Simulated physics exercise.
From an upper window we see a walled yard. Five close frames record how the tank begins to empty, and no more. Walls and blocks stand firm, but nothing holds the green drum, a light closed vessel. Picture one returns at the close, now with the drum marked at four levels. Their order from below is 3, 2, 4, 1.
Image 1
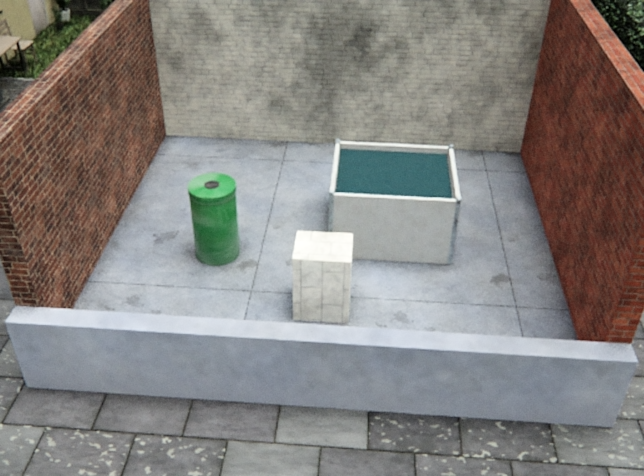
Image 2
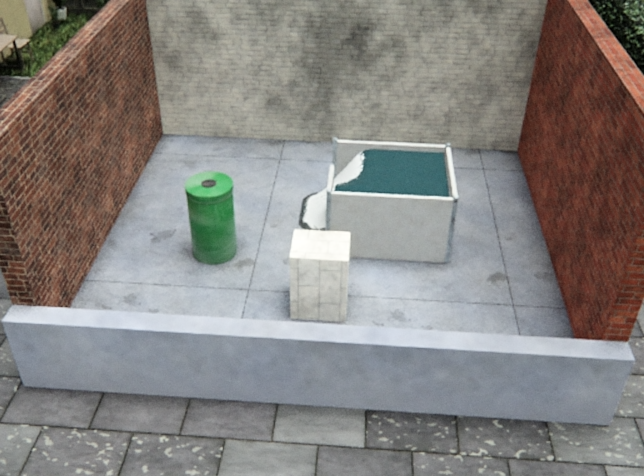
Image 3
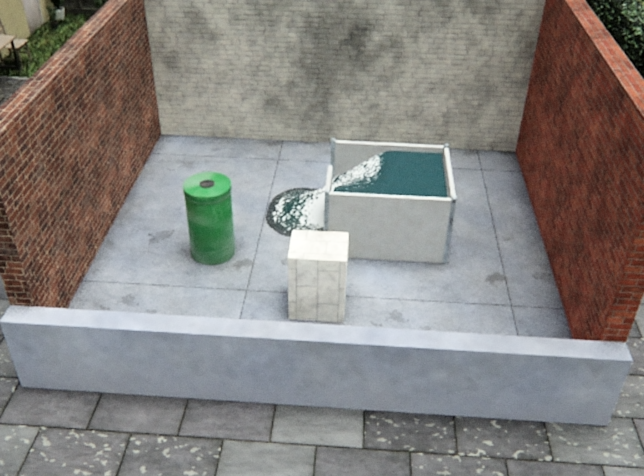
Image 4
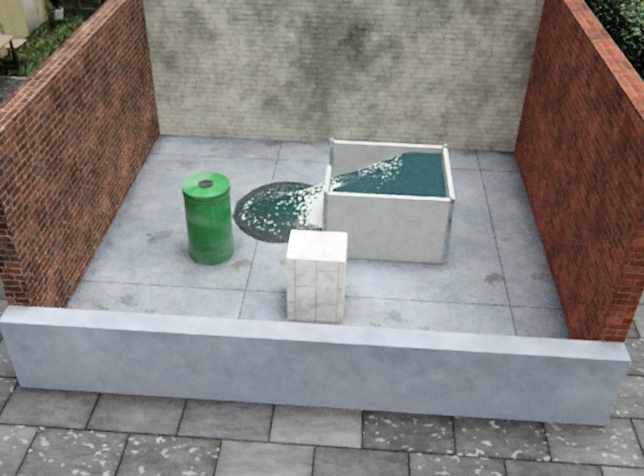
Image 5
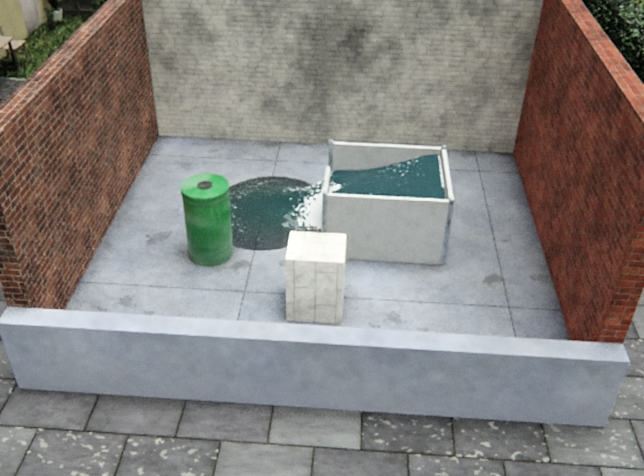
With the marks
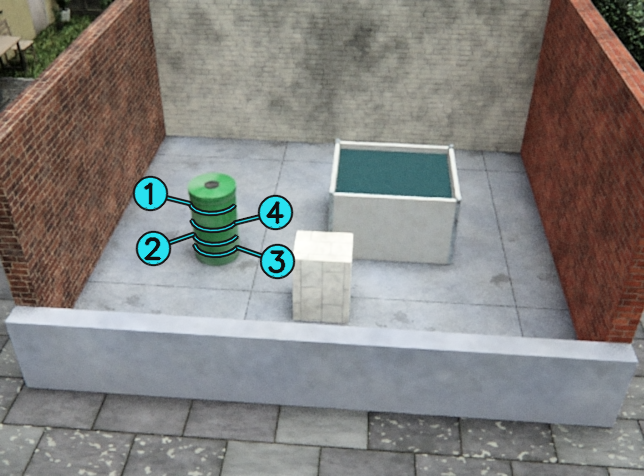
In a walled yard, water pouring from the left side of a pale tank and spreading across the ground towards a green drum.
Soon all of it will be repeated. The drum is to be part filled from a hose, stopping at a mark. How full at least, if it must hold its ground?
Level 3 just does it.
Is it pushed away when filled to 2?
No.
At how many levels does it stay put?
All of them.
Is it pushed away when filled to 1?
No, not at all.
On the marked copy, 1 at (208, 213); 2 at (211, 244); 3 at (212, 255); 4 at (210, 230); from the bottom up 3, 2, 4, 1.
With 1, it does not move.
With 2, it does not move.
With 3, it does not move.
With 4, it does not move.
